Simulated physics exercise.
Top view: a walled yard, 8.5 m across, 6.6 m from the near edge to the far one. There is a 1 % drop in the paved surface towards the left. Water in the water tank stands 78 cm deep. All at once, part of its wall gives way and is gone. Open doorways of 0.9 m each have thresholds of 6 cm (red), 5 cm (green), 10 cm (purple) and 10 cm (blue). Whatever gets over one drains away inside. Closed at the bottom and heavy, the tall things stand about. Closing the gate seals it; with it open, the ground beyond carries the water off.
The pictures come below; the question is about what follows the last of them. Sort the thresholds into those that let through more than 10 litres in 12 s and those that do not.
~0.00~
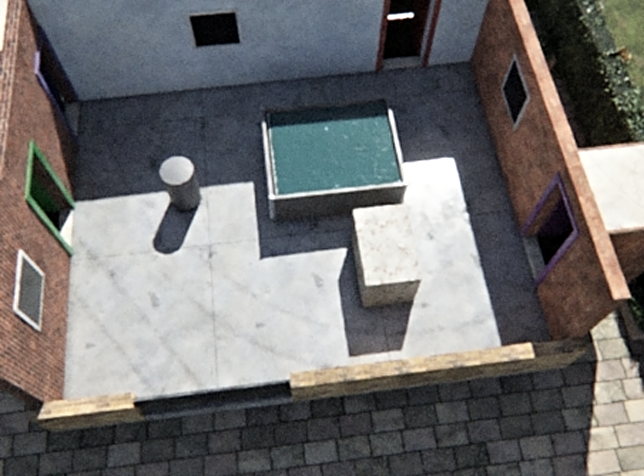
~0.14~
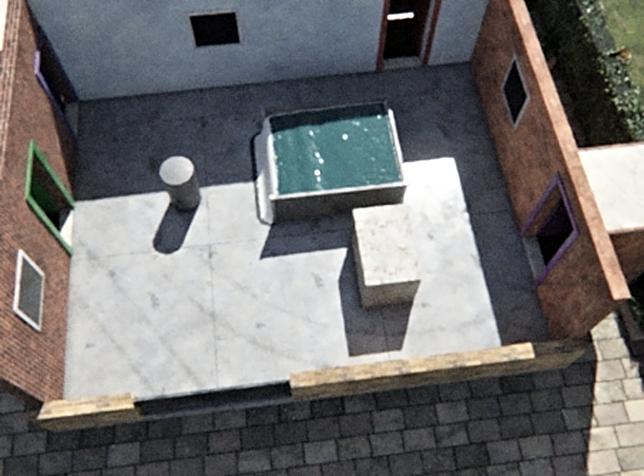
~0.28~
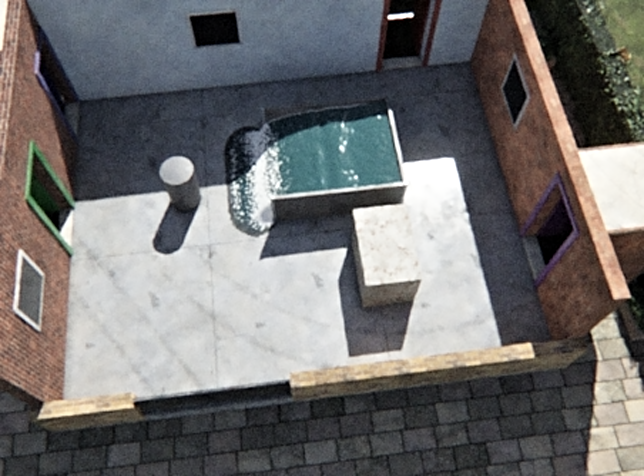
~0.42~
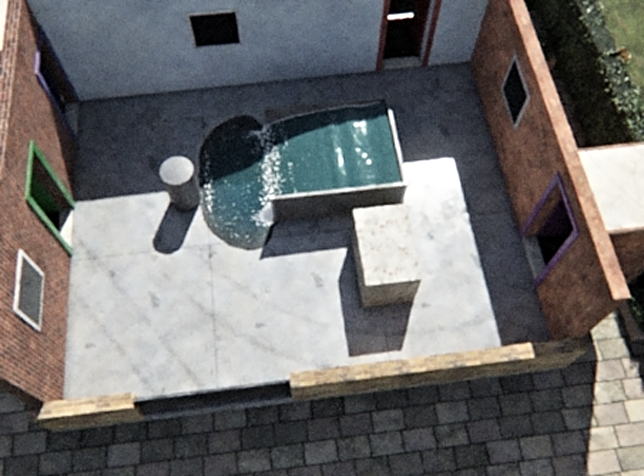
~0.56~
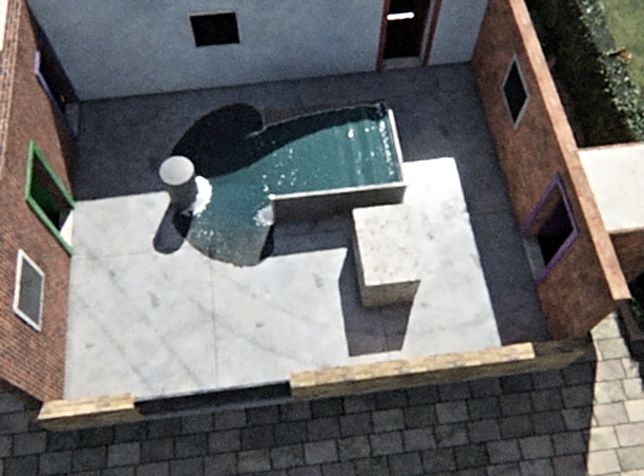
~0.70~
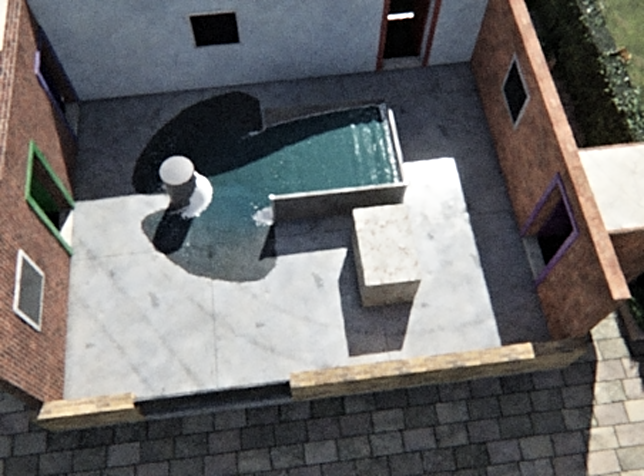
Sorted: Red door does not; green door lets more through; purple door does not; blue door lets more through.
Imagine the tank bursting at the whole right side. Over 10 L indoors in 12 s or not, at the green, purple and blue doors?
The green door comes out more than that, the purple door more than that and the blue door more than that.
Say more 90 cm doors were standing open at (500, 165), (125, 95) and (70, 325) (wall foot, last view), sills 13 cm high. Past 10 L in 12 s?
Door 1: Lower; door 2: Higher; door 3: Higher.
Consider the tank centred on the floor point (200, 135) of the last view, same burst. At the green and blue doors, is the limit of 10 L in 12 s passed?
Well, green ends up beyond the mark and blue ends up beyond the mark.
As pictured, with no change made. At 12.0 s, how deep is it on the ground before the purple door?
About 5.5 cm.
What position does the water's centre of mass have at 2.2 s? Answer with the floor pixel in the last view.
The water is centred near (216, 188).
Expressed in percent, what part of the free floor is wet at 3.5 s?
Around 45 per cent.
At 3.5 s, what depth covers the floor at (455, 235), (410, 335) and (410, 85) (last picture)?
Listed order: 0 / 0 / 0 cm.
After 1.4 s water covers 35 % of the floor and is deepest (50 cm) near (204, 193); red door not reached, green door 9 cm at the sill, 3 L in, purple door not reached, blue door 11 cm at the sill, 0 L in.
After 2.2 s water covers 40 % of the floor and is deepest (50 cm) near (79, 111); red door not reached, green door 18 cm at the sill, 21 L in, purple door not reached, blue door 39 cm at the sill, 78 L in.
After 3.5 s water covers 45 % of the floor and is deepest (32 cm) near (79, 111); red door not reached, green door 13 cm at the sill, 78 L in, purple door not reached, blue door 31 cm at the sill, 351 L in.
After 7.0 s water covers 75 % of the floor and is deepest (16 cm) near (64, 401); red door not reached, green door 10 cm at the sill, 127 L in, purple door not reached, blue door 14 cm at the sill, 510 L in.
After 12.0 s water covers 95 % of the floor and is deepest (10 cm) near (72, 249); red door 3 cm at the sill, 0 L in, green door 9 cm at the sill, 178 L in, purple door 5 cm at the sill, 0 L in, blue door 9 cm at the sill, 518 L in.
